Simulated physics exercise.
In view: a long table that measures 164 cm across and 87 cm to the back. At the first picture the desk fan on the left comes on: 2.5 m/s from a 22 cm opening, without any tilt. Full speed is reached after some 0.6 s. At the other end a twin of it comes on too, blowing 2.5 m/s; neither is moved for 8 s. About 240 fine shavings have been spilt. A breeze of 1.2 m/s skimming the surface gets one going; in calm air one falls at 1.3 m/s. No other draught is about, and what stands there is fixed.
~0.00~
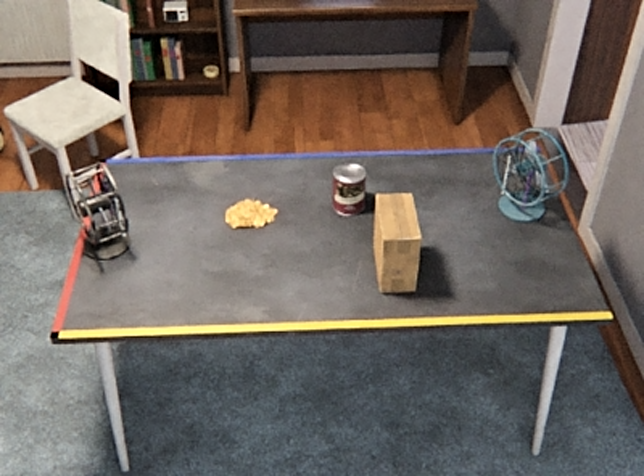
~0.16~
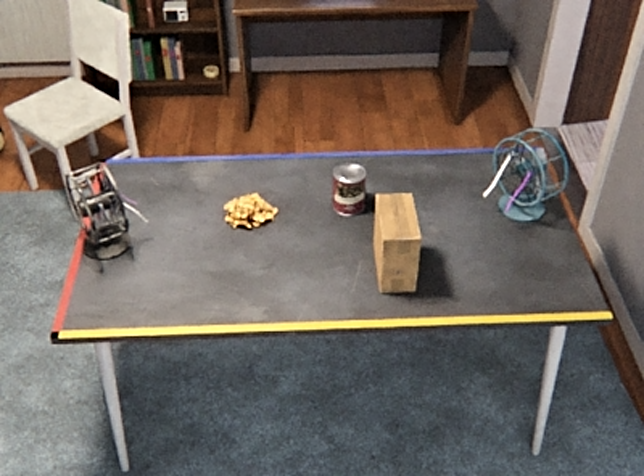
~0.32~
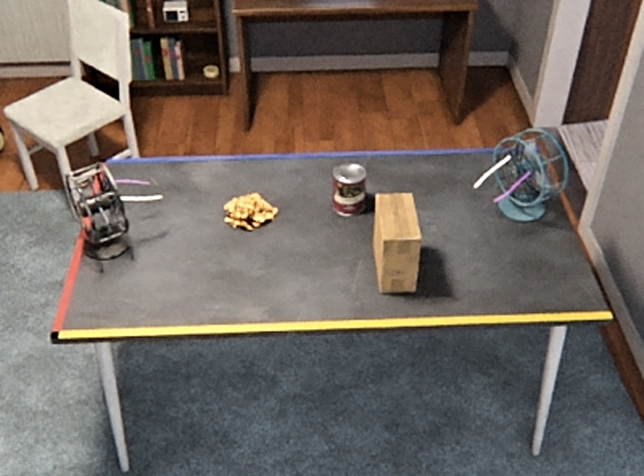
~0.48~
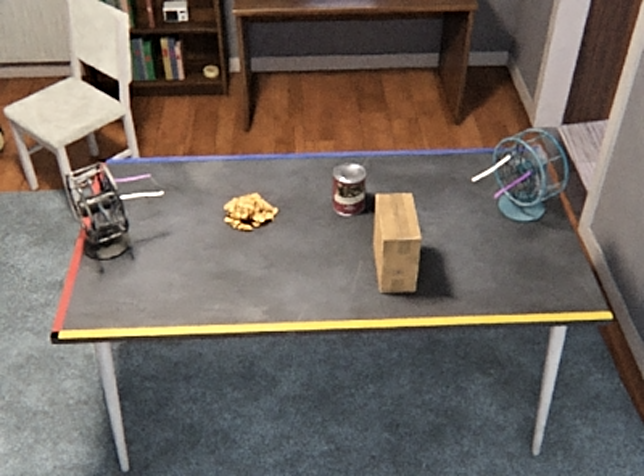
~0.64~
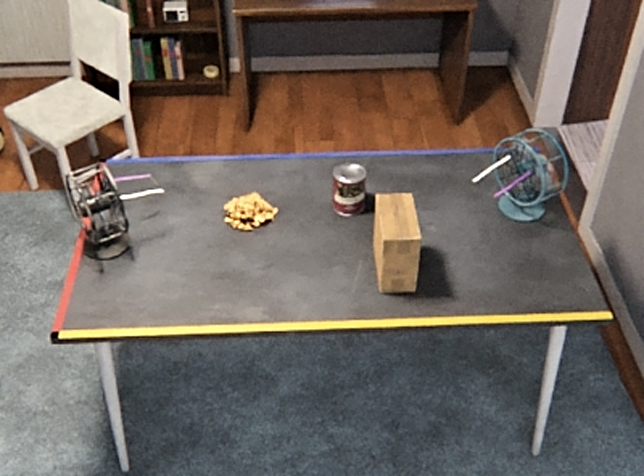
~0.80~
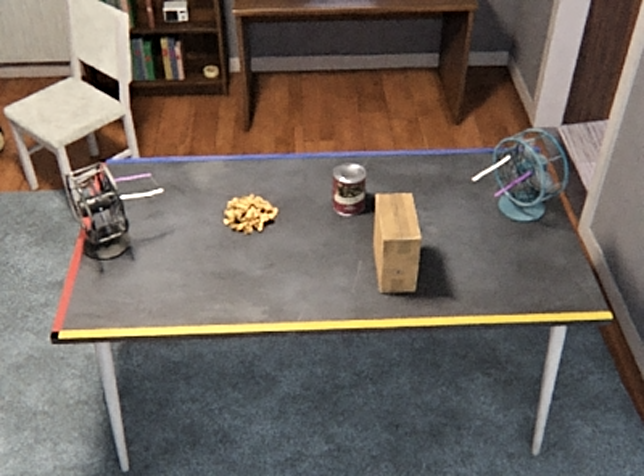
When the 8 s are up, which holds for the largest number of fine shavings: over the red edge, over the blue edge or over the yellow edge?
The blue one.
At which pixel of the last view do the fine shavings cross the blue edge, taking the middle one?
Near (383, 152).
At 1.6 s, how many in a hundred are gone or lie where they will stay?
Near 0 %.
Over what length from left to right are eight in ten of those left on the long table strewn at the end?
About 70 cm.
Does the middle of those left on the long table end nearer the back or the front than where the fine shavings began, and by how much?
To the back, by about 10 cm.
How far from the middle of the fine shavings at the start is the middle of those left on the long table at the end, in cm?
Roughly 20 cm.
After 1.6 s, 0 % are over the red edge, 0 % over the blue edge and 0 % over the yellow edge; the middle of those left on the top is near (276, 211); 0 % are gone or lie where they will stay.
After 2.6 s, 0 % are over the red edge, 9 % over the blue edge and 0 % over the yellow edge; the middle of those left on the top is near (265, 206); 5 % are gone or lie where they will stay.
After 4.4 s, 8 % are over the red edge, 30 % over the blue edge and 0 % over the yellow edge; the middle of those left on the top is near (268, 207); 36 % are gone or lie where they will stay.
After 8.0 s, at the end, 15 % are over the red edge, 47 % over the blue edge and 0 % over the yellow edge; the middle of those left on the top is near (297, 199).
